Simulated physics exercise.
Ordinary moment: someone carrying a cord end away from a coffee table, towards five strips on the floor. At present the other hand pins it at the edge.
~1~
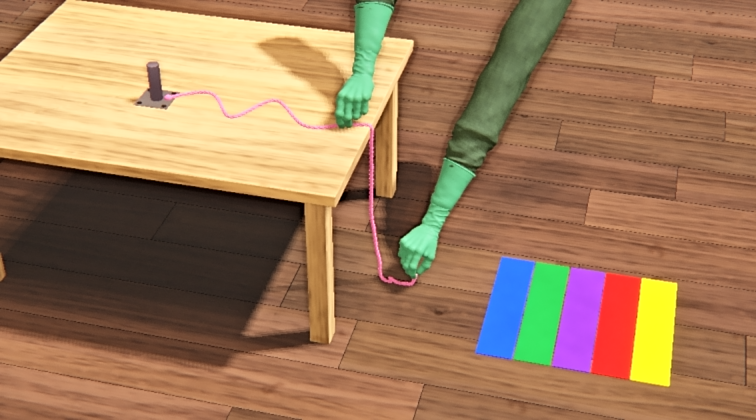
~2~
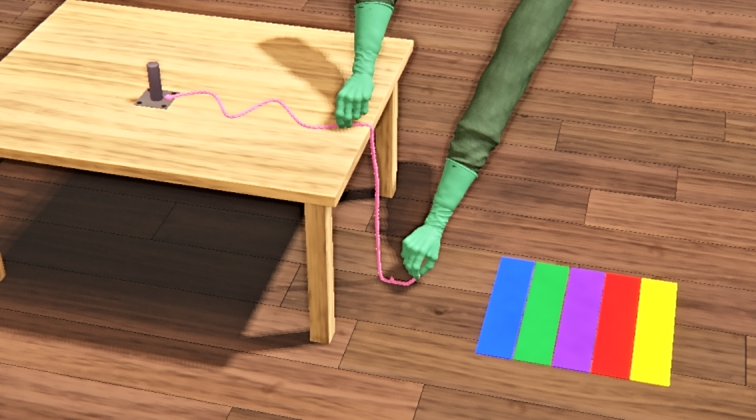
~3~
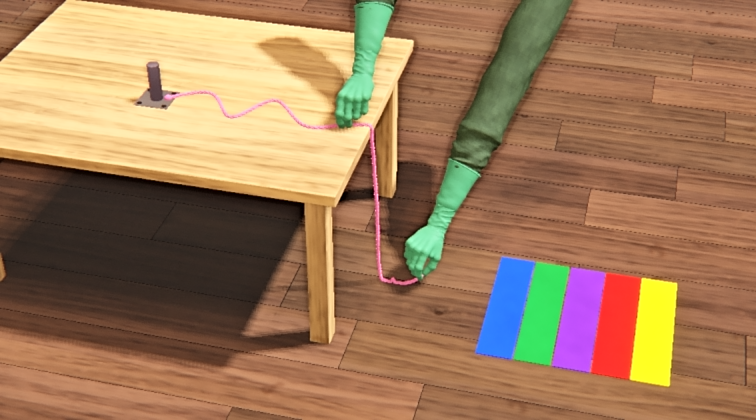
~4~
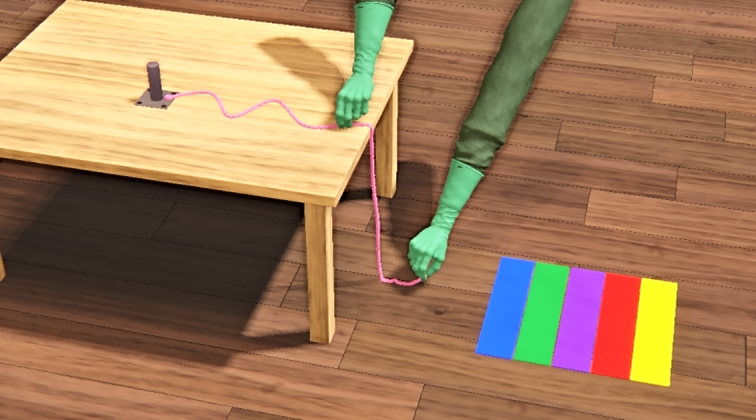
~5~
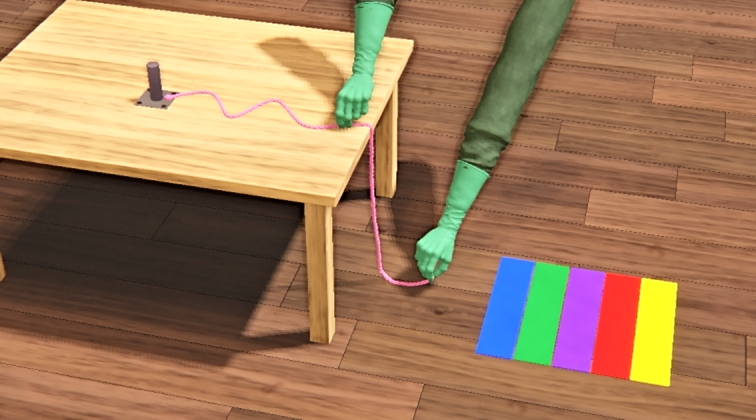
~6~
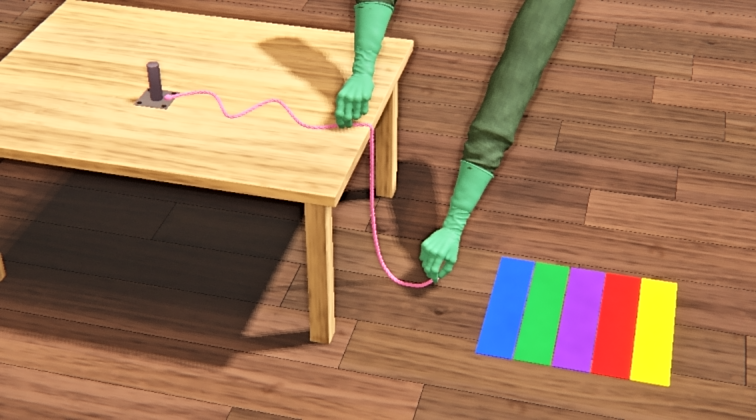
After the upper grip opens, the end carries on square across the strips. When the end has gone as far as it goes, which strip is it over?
It is over the red strip.
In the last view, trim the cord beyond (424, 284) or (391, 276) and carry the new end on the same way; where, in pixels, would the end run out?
About (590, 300), then (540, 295).
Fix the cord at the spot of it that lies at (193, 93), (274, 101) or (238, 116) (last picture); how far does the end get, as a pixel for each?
It would sit near (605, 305) the first time, (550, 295) the second and (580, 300) the third.
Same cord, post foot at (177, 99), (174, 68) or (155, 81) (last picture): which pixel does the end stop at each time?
Close to (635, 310), (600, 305) and (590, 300) in that order.
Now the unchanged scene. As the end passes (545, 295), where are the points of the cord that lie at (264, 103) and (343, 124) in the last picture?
The first one ends up at (303, 115) and the second one at (383, 162).
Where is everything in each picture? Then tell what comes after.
In the first frame, end (416, 274); blue (498, 337); green (536, 344); purple (574, 350); red (612, 357); yellow (652, 363).
In the second frame, end (419, 275); cord through (203, 92) (246, 112) (298, 121) (371, 130) (377, 198) (379, 265).
In the third frame, end (422, 275).
In the fourth frame, end (426, 276); cord through (203, 92) (246, 112) (298, 121) (371, 130) (375, 198) (379, 265).
In the fifth frame, end (433, 277).
In the sixth frame, end (438, 278); cord through (203, 92) (246, 112) (298, 121) (371, 130) (372, 198) (383, 264).
Soon after, end near (545, 295); over green.
After that, end near (590, 302); over purple.
At the stop, end near (615, 306); over red. The red one.
